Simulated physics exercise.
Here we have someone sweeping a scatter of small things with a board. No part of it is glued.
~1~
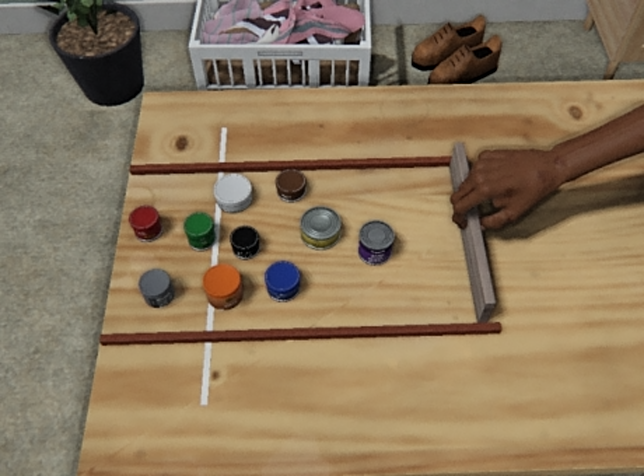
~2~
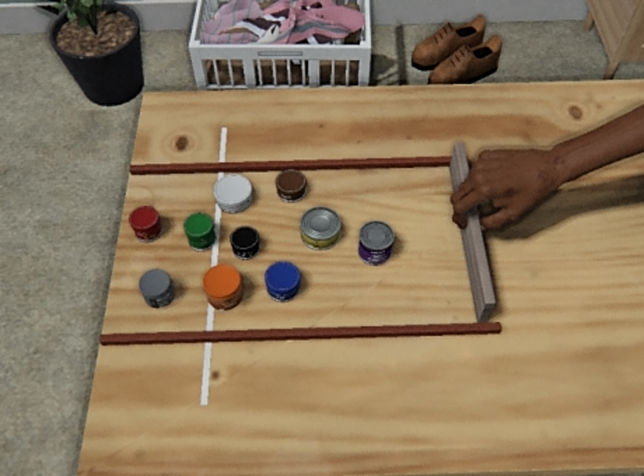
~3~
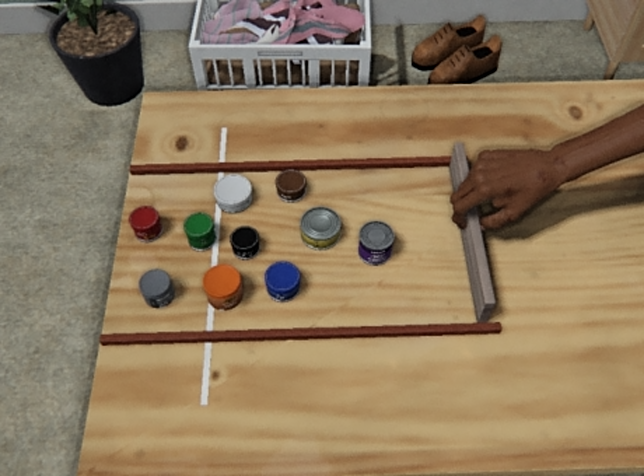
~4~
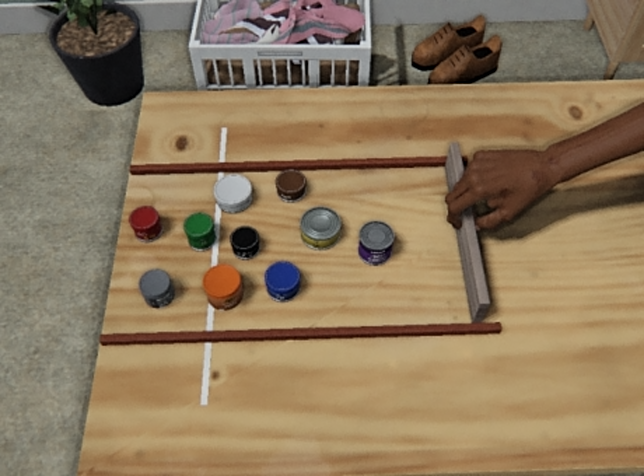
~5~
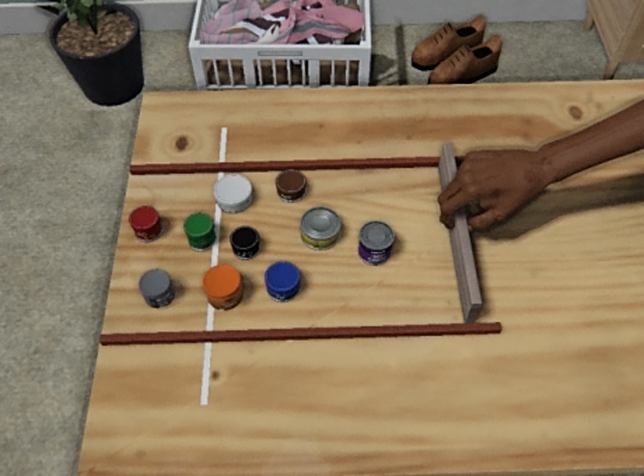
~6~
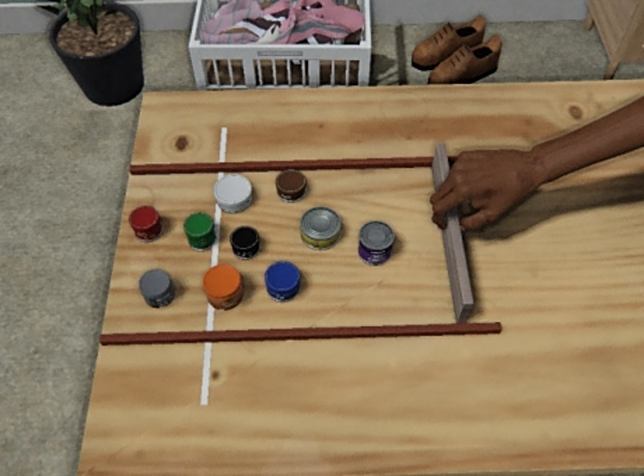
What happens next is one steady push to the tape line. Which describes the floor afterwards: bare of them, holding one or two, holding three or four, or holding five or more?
The floor is bare of them.
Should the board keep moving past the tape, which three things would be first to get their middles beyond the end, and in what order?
They are the red tin, then the grey tub, then the green pot.
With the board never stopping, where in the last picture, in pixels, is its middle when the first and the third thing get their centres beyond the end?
At (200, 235) for the first, at (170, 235) for the third.
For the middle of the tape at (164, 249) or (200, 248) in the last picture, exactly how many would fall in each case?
In order, 3 and 0.
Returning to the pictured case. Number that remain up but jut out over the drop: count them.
The count is 1.
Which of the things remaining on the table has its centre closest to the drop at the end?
It's the red tin.
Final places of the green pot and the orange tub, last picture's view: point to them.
Near (155, 223) and (159, 297).
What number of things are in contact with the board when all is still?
The answer is 4.
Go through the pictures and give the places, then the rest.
Red tin (146, 224); grey tub (157, 289); green pot (200, 232); board (470, 228); tape (216, 247), in the first picture.
Grey tub (157, 289); black pot (245, 243), in the second picture.
Green pot (200, 232); yellow tin (321, 228), in the third picture.
Red tin (146, 224); white pot (234, 194), in the fourth picture.
Grey tub (157, 289); orange tub (223, 288), in the fifth picture.
Red tin (146, 224); grey tub (157, 289); green pot (200, 232); board (450, 229); tape (216, 247), in the sixth picture.
Early on, none off yet; red tin at rest near (146, 224); grey tub at rest near (157, 289); green pot at rest near (200, 232).
Finally, the number that fall off is zero.
